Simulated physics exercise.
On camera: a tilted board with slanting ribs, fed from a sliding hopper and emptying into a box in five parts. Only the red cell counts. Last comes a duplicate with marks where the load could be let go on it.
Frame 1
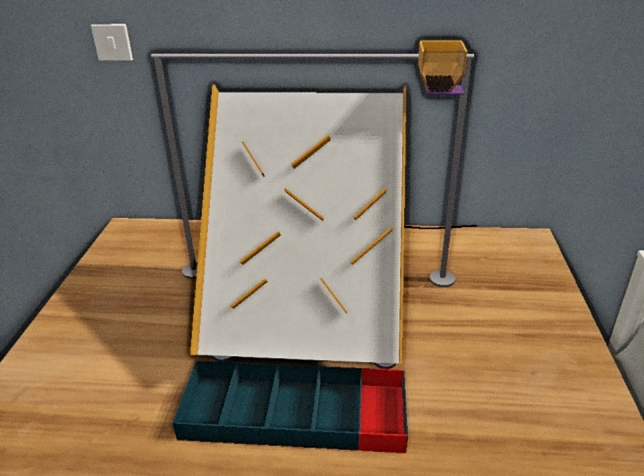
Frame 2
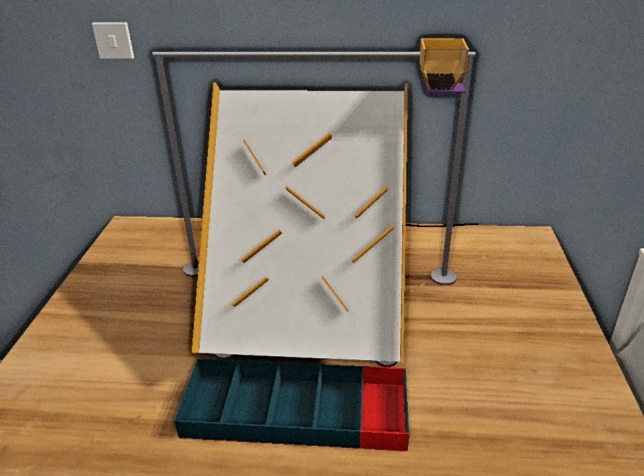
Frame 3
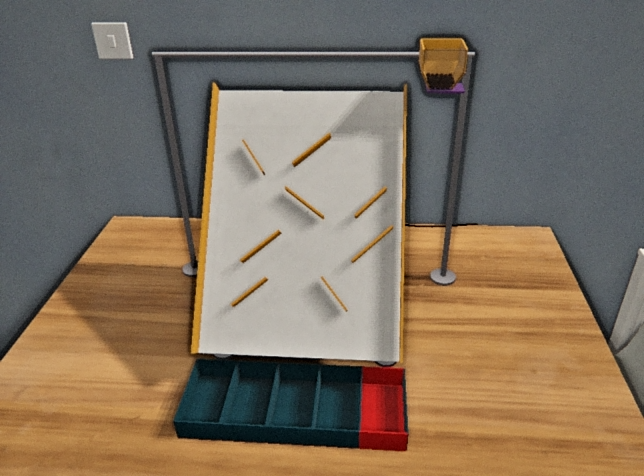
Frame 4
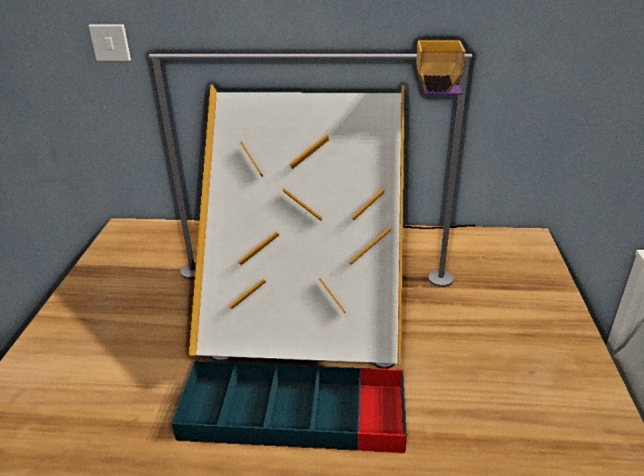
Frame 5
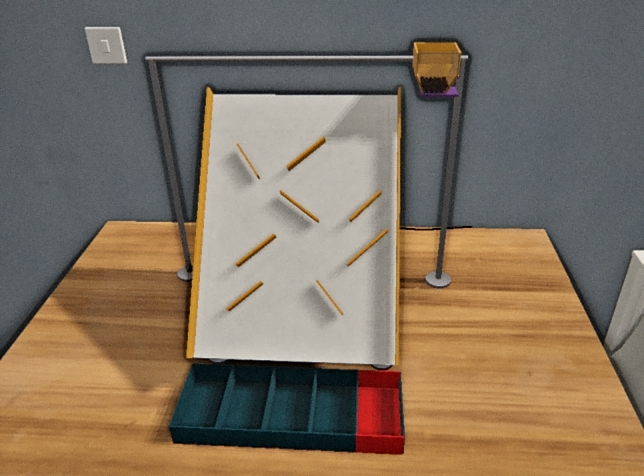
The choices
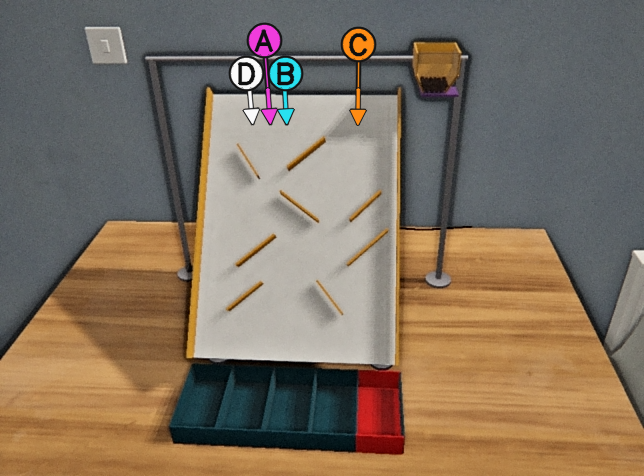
Nothing in the setup moves apart from a very slight shift of the whole view; the small hopper of dark berries stays at the right end of the rail. Below it, the tilted board with slanting ribs stands empty above a box of four dark green cells and one red.
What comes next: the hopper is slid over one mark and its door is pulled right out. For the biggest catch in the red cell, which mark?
C beats the others.
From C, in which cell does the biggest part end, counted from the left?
The fifth from the left.
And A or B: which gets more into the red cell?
Here it is mark A.
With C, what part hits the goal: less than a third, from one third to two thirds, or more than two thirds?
It is from one third to two thirds.
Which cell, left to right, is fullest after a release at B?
It is the first one.
On the marked copy, mark A meets the board at (270, 118); mark B meets the board at (286, 118); mark C meets the board at (357, 119); mark D meets the board at (252, 118).
If A is chosen, about a tenth in the red cell, the larger part in other cells, about a tenth outside the box.
If B is chosen, not one piece in the red cell, almost all in other cells.
If C is chosen, roughly half in the red cell, roughly a third in other cells, about a tenth outside the box.
If D is chosen, about a tenth in the red cell, roughly two thirds in other cells, roughly a quarter outside the box.
